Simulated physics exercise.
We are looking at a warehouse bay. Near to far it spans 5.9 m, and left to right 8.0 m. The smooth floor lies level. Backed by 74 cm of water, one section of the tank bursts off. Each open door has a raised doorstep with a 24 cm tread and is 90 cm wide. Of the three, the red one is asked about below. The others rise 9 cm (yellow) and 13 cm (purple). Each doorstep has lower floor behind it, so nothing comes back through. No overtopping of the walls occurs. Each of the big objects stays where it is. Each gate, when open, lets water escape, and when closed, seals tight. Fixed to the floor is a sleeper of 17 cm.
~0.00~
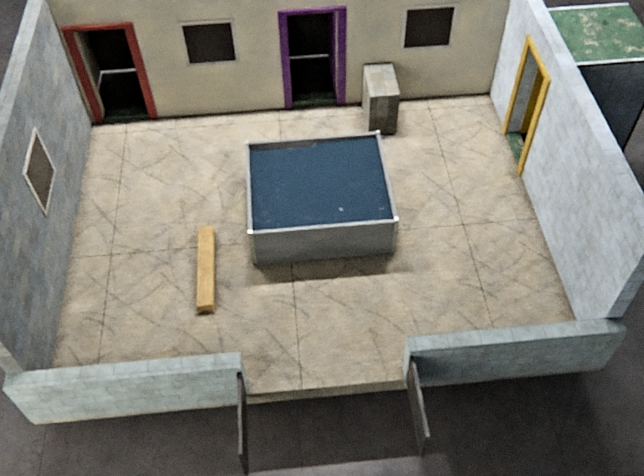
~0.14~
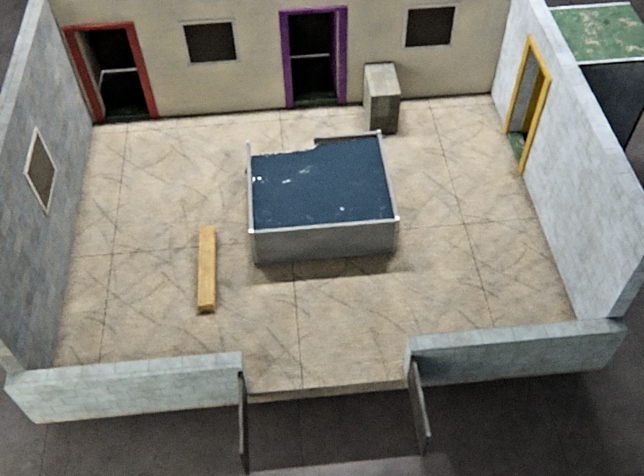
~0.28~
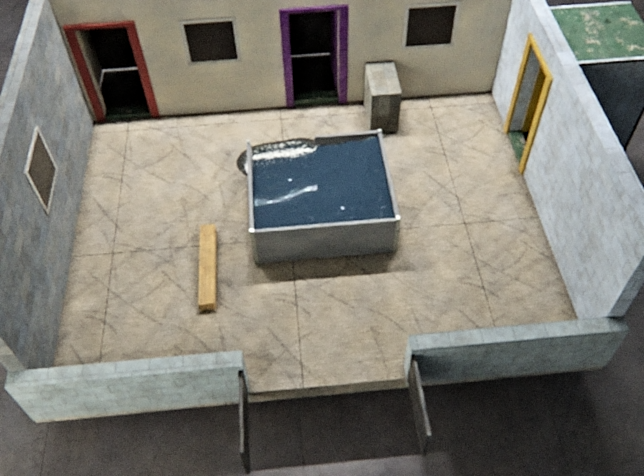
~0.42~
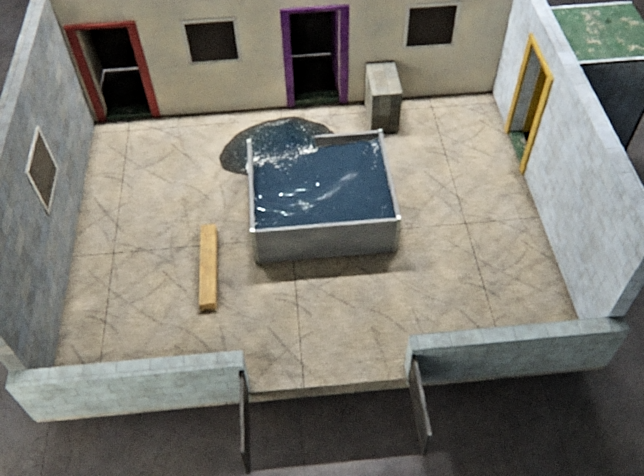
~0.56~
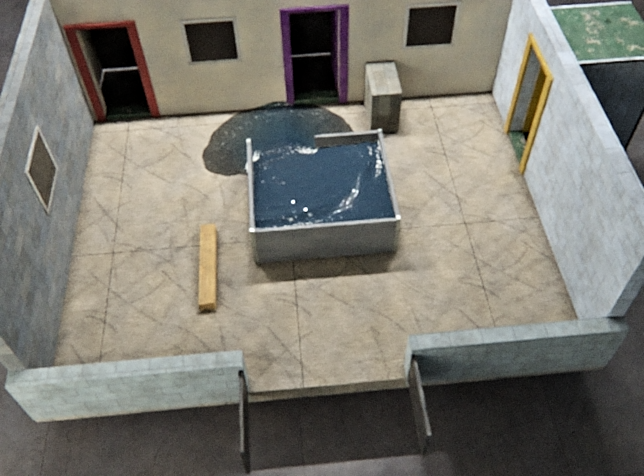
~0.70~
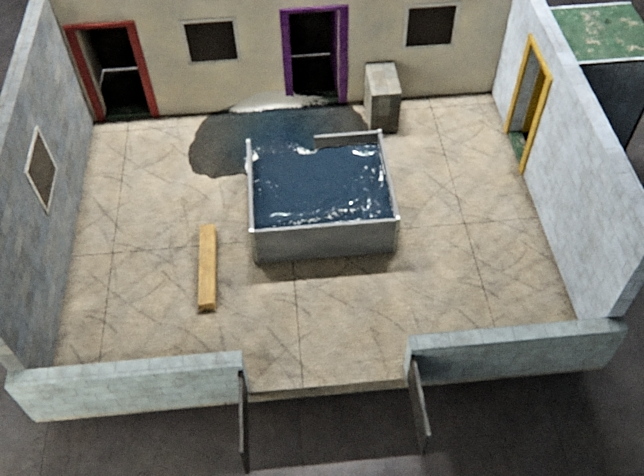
At the start, a square tank of dark water sits still on the pale floor of a walled bay with red, purple and yellow doors. Part of its far side then breaks open, and water pours out behind it, spreading into a widening dark pool that reaches the back wall near the purple door.
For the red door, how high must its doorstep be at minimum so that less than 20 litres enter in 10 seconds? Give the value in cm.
It must be at least about 21 cm.
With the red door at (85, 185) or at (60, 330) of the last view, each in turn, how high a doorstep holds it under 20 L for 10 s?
In turn: About 14.5 cm, about 9.5 cm.
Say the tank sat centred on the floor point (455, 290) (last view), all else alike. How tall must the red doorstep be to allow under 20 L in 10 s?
You'd need some 13.5 cm.
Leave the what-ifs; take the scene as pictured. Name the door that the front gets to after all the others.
The yellow door.
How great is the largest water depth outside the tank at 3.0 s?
Max depth: About 34 cm.
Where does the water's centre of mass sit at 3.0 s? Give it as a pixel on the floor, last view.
Centre of the water: Approx. (271, 174) px.
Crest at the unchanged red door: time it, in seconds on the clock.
Around 2.8 seconds.
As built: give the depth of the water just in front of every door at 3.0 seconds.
Depths in cm: Yellow 0, purple 24, red 18.
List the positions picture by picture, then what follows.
In the first picture, the tank at (318, 183) is whole and still, 74 cm deep; the red door at (115, 79) is dry.
In the second picture, water pours out on the far side and has run 0.3 m, to a hidden place; about 9 cm deep outside, 74 cm at the back.
In the third picture, water pours out on the far side and has run 0.8 m, to a hidden place; about 12 cm deep outside, 74 cm at the back.
In the fourth picture, the gap is on the far side, the front 1.4 m out at (278, 121); the back of the tank holds 74 cm.
In the fifth picture, the front is at (253, 109), 1.8 m from the gap on the far side; 3.9 m2 of floor is wet, 70 cm left at the back.
In the sixth picture, the gap is on the far side, the front 2.0 m out at (308, 94); the back of the tank holds 62 cm; the red door at (116, 78), 3.5 m from the gap, is still 1.6 m from the nearest water.
After 1.4 s water covers 15 % of the floor, deepest (46 cm) near (268, 112); 4 cm at the red door, 0 litres in over its 10 cm doorstep.
After 3.0 s water covers 30 % of the floor, deepest (34 cm) near (357, 105); 18 cm at the red door, 14 litres in over its 10 cm doorstep.
After 10.0 s water covers 95 % of the floor, deepest (12 cm) near (50, 384); 12 cm at the red door, 147 litres in over its 10 cm doorstep.
At the red door as built, the water arrived by 1.4 s and peaked near 18 cm at 2.8 s.
With a doorstep of 19 cm, 30 litres would have come in within the 10 s; with 25.5 cm, 6 litres. So under 20 litres takes about 21 cm.
